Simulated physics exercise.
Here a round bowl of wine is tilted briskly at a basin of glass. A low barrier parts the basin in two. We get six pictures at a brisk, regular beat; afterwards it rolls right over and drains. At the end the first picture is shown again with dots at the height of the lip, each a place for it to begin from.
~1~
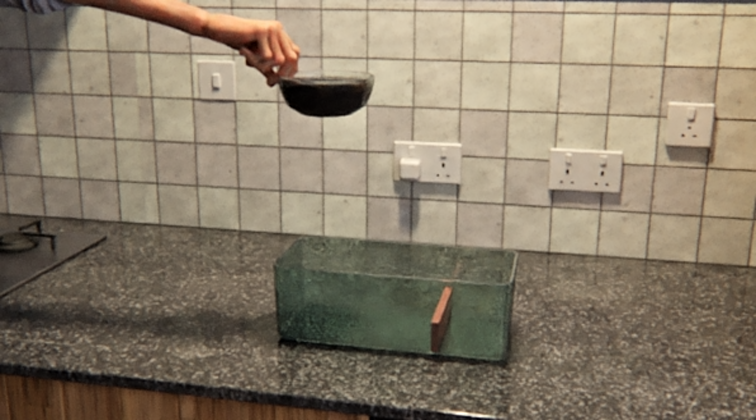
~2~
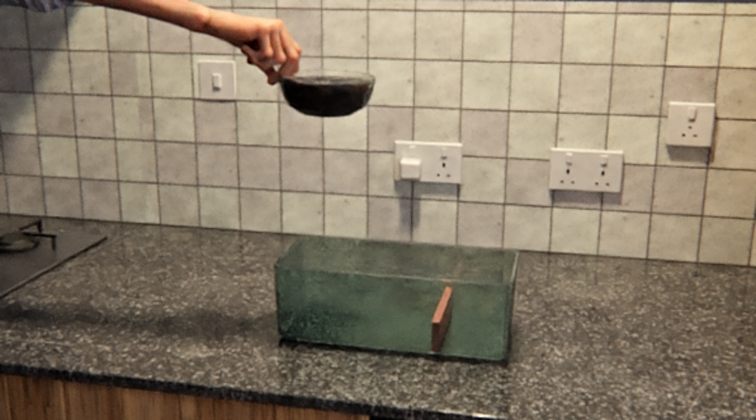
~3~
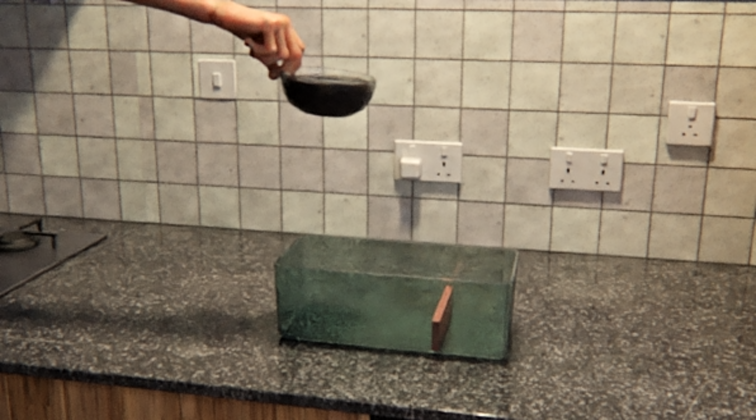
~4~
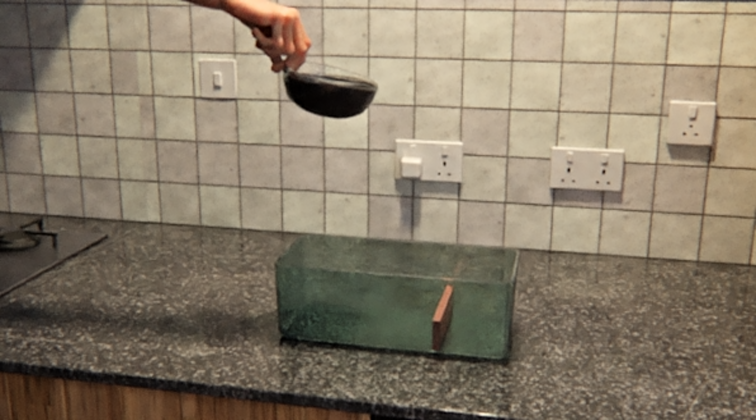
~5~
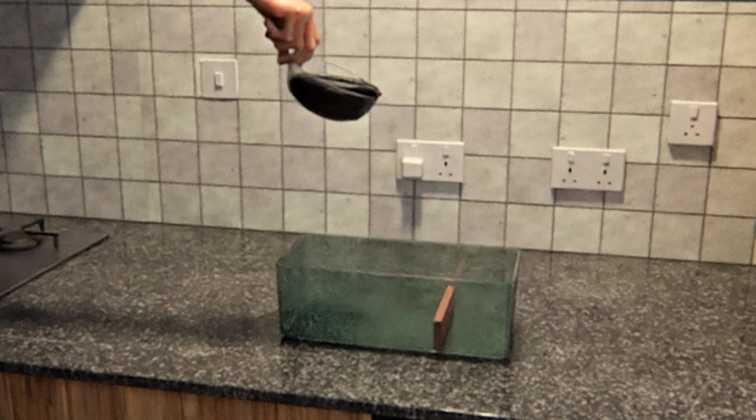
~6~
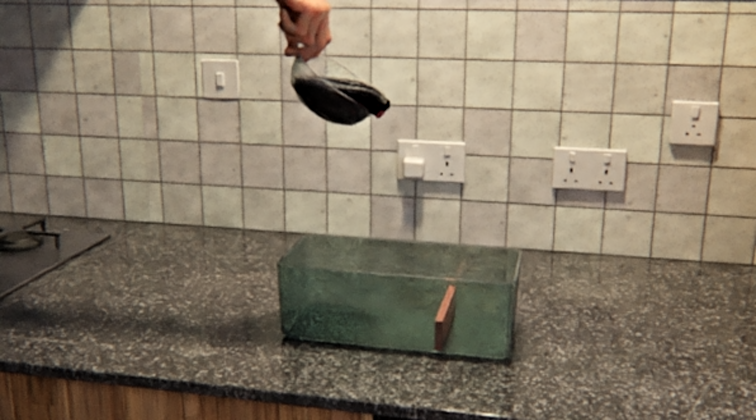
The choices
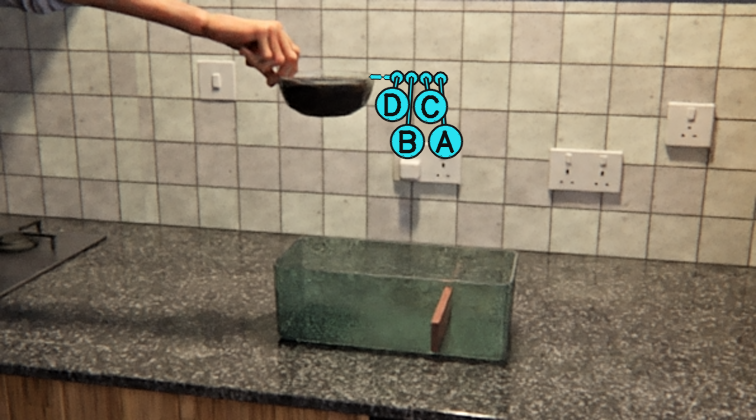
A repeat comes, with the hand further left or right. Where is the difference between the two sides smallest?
Use dot D.
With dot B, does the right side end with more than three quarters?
No.
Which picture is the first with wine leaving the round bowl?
Picture 5.
On the marked copy, A at (440, 79); B at (411, 78); C at (426, 78); D at (397, 77).
With A, about 26 % ends left of the wall and 69 % right of it; 5 % is lost outside.
With B, about 31 % ends left of the wall and 63 % right of it; 6 % is lost outside.
With C, about 25 % ends left of the wall and 66 % right of it; 9 % is lost outside.
With D, about 51 % ends left of the wall and 46 % right of it; 3 % is lost outside.
